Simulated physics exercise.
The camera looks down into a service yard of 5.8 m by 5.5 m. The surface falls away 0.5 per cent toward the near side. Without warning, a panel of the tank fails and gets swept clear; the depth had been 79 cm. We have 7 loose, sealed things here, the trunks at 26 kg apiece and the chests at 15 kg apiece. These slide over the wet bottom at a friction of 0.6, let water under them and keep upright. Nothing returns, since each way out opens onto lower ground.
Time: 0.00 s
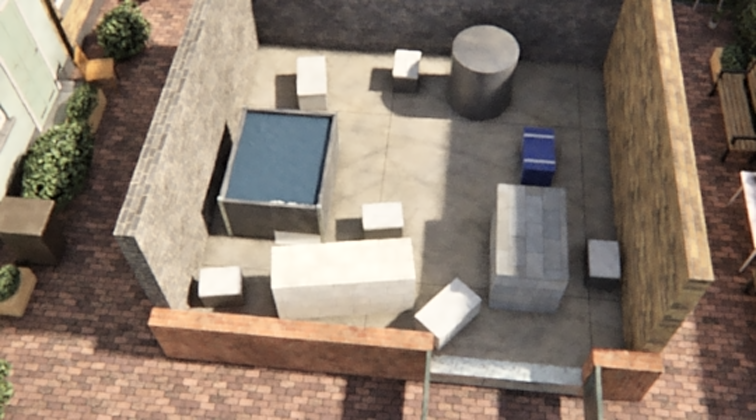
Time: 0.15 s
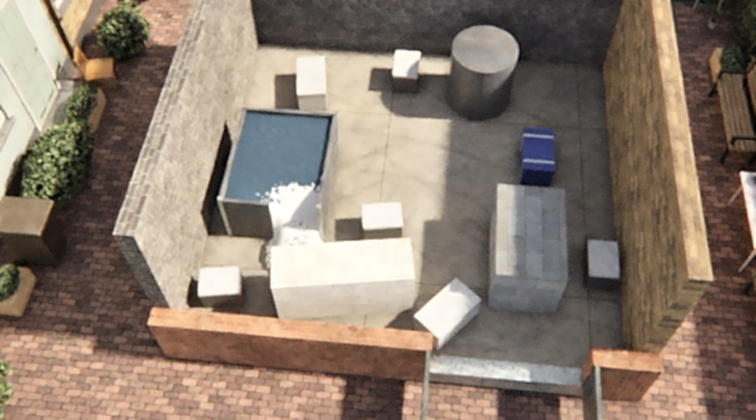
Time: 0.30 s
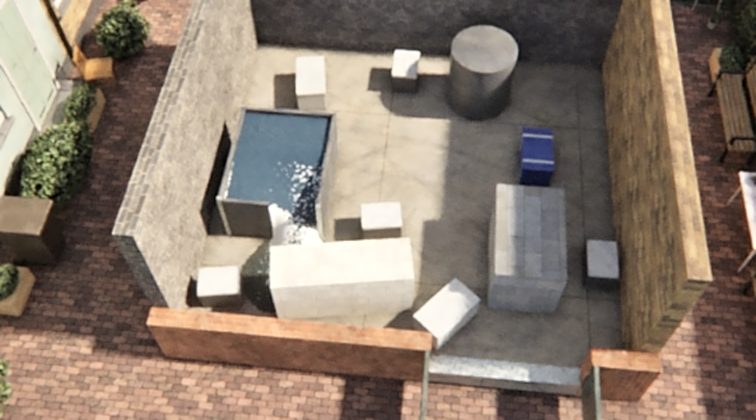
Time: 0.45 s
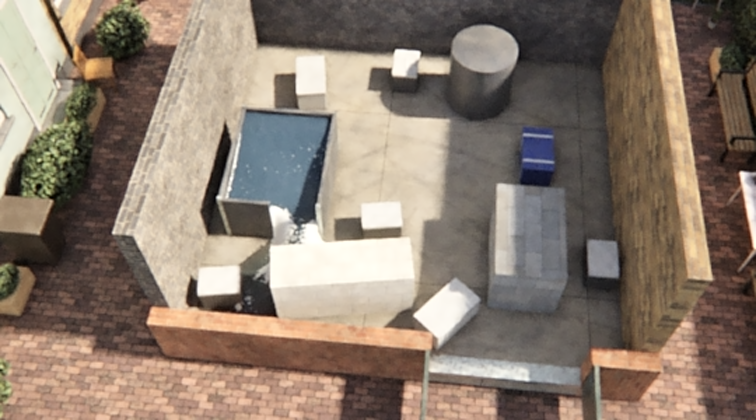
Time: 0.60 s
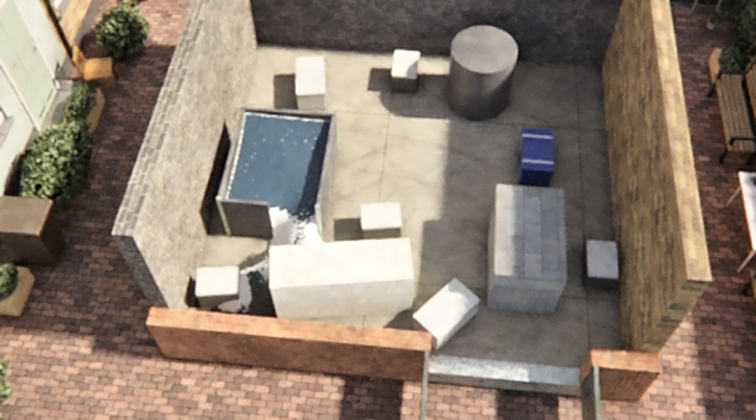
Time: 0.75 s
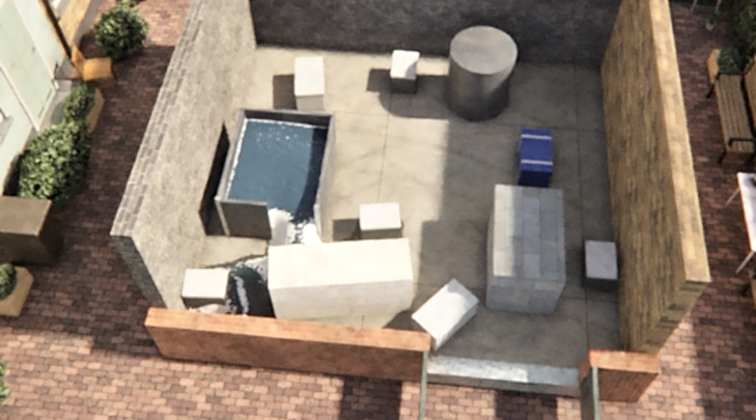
Water gushes from the tank's broken near side and spreads past the white blocks below.
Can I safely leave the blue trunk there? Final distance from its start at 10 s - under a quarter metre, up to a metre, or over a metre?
A fair way, under a metre.
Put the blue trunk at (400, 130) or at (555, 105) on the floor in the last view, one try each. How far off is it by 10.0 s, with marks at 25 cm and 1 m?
From the first spot it does not really budge, and from the second it drifts partway.
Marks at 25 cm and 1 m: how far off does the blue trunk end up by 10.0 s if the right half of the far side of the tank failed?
Note: Blue trunk essentially stationary.
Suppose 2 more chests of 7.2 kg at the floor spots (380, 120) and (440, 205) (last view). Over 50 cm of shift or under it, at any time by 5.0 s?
One by one: Within it, then beyond it.
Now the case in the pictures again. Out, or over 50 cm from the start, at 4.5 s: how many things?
4 in all.
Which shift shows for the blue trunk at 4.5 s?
Roughly 80 centimetres by that point.
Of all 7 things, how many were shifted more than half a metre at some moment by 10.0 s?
My count gives 4.
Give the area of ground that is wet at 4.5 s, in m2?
Flooded: Near 24 m2.
After 2.0 s the blue trunk is near (537, 149), 0.0 m from its start, aground; 0 of 7 are out; 1 afloat.
After 4.5 s the blue trunk is near (584, 145), 0.7 m from its start, aground; 0 of 7 are out; 1 afloat.
After 7.0 s the blue trunk is near (582, 147), 0.7 m from its start, aground; 0 of 7 are out; 1 afloat.
After 10.0 s the blue trunk is near (581, 150), 0.7 m from its start, aground; 0 of 7 are out; 0 afloat.
